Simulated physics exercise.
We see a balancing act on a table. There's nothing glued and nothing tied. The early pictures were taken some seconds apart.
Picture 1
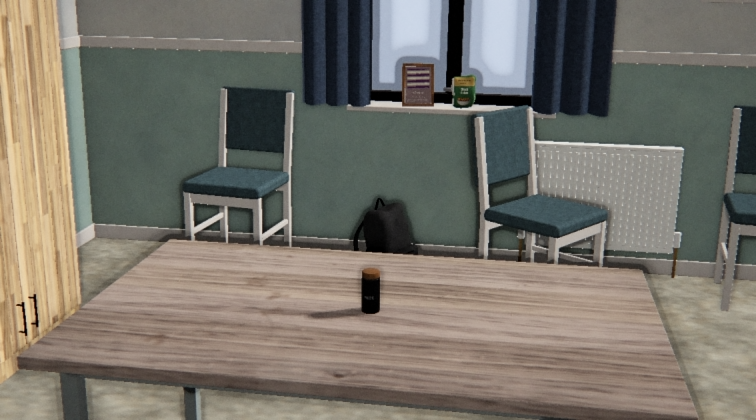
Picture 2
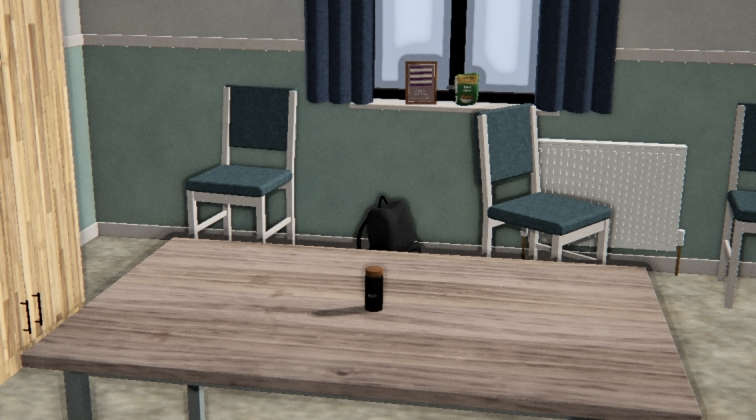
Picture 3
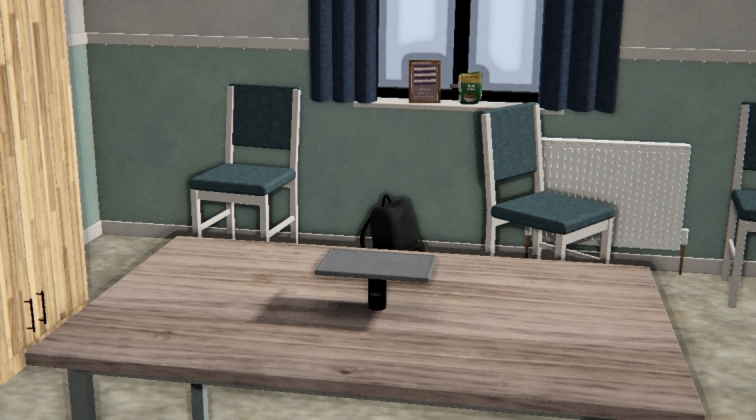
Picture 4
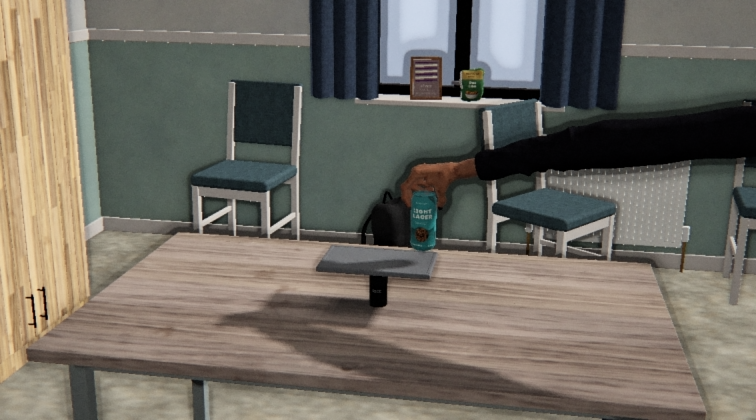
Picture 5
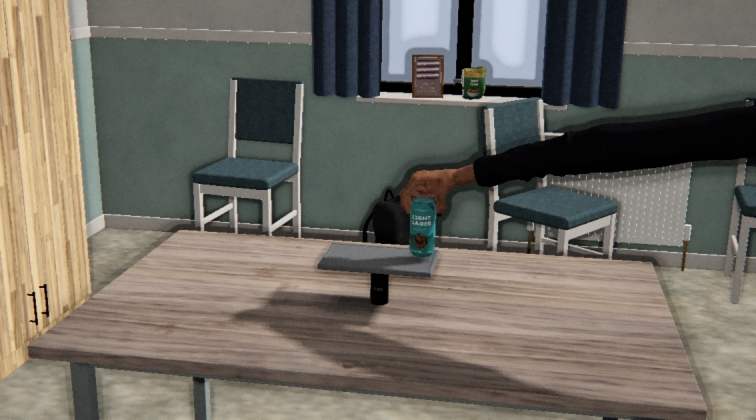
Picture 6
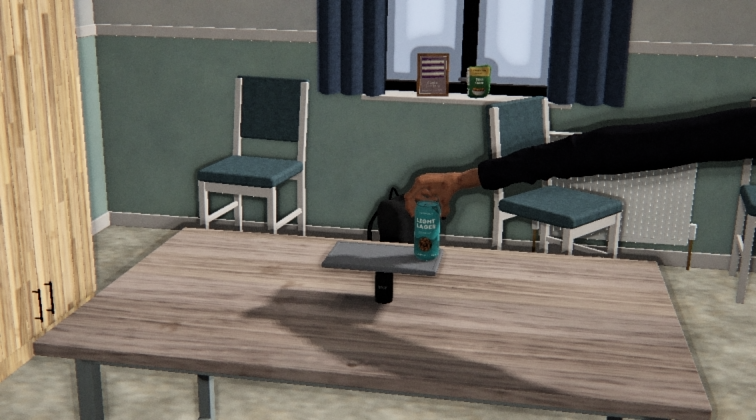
On a wooden table, a grey lid appearing balanced on a small black bottle, then a hand lowering a turquoise can onto its right side.
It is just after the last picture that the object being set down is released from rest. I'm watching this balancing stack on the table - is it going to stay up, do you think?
No, I'd expect it to come down.
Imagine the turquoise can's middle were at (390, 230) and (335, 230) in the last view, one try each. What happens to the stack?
Well, the first time the stack stays put, and the second time it comes down.
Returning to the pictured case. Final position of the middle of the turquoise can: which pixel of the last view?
End position in the final view: Approximately (477, 293).
Then, 0.30 s after the last picture, turquoise can now fallen; grey lid tipped 45° from how it was.
Then, 0.50 s after the last picture, grey lid tipped 45° from how it was.
At rest, fallen, turquoise can and grey lid; black shaker in place. Seen from the same camera at the end, turquoise can near (477, 293). The stack loses its balance.
